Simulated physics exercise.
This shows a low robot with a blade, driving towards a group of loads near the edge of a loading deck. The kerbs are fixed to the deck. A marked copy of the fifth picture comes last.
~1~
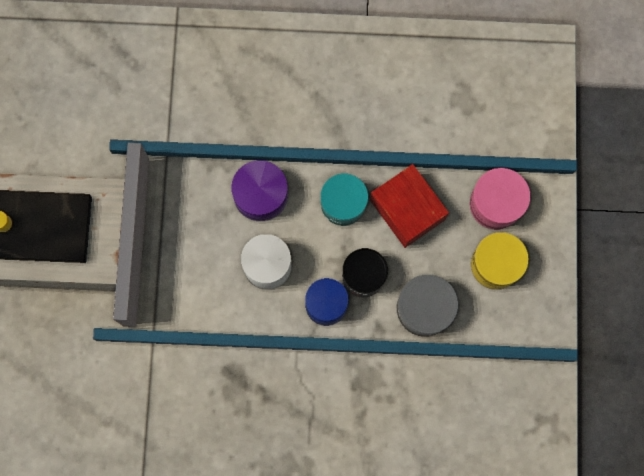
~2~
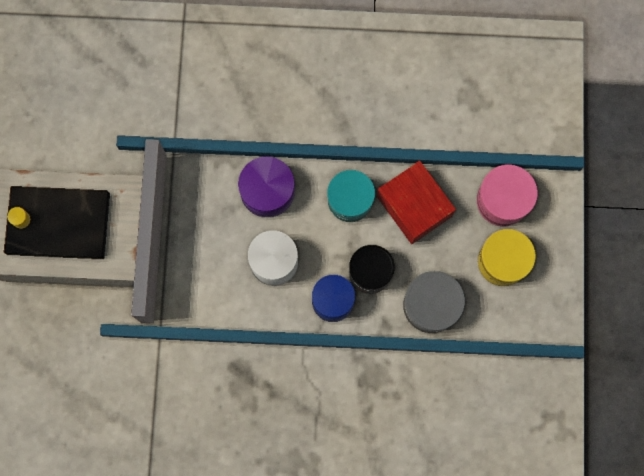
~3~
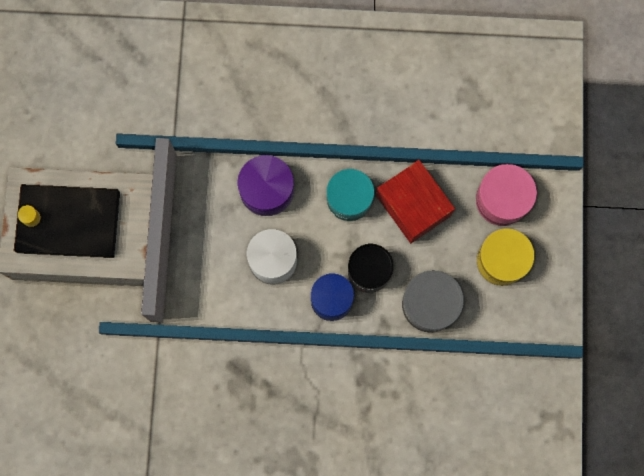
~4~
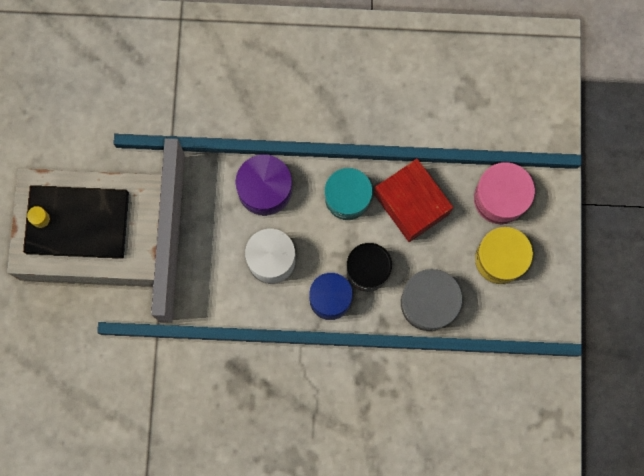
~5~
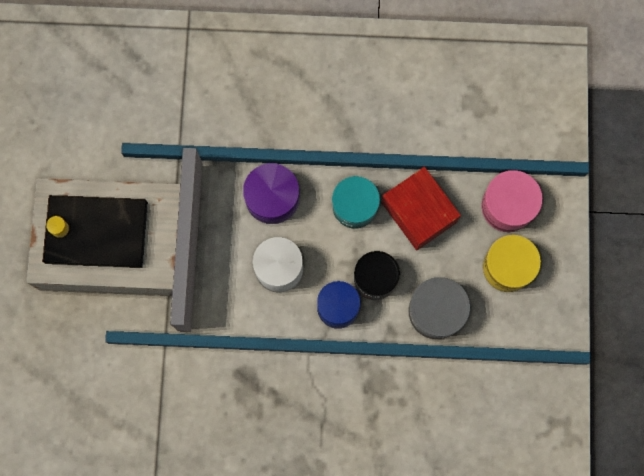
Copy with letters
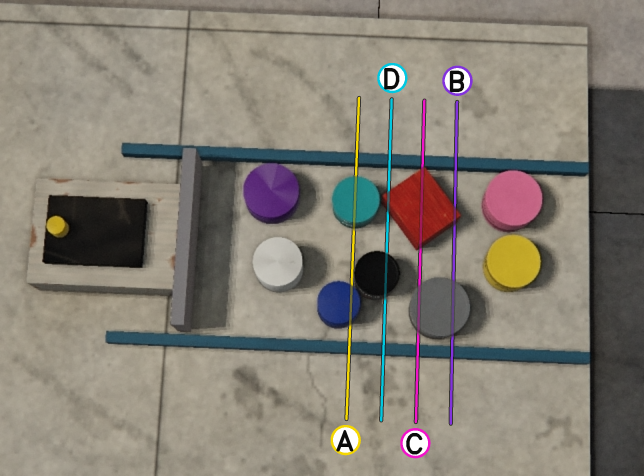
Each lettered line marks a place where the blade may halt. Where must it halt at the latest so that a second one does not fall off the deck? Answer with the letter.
It can go as far as B.
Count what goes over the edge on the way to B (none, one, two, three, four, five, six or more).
By then, one.
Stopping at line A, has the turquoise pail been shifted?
Yes.
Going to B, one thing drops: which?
The pink pail goes over.
On the marked copy, A at (353, 253); B at (454, 258); C at (420, 256); D at (387, 255).
Taking B. A third of the way, robot (201, 236); red crate (428, 209); purple canister (320, 199).
Two thirds of the way, robot (299, 240); pink pail (566, 198); red crate (511, 205).
When it is over, robot (373, 243); pink pail over the edge; red crate (582, 208); one fallen.
As for the rest, A is within the limit but short; C is within the limit but short; D is within the limit but short.
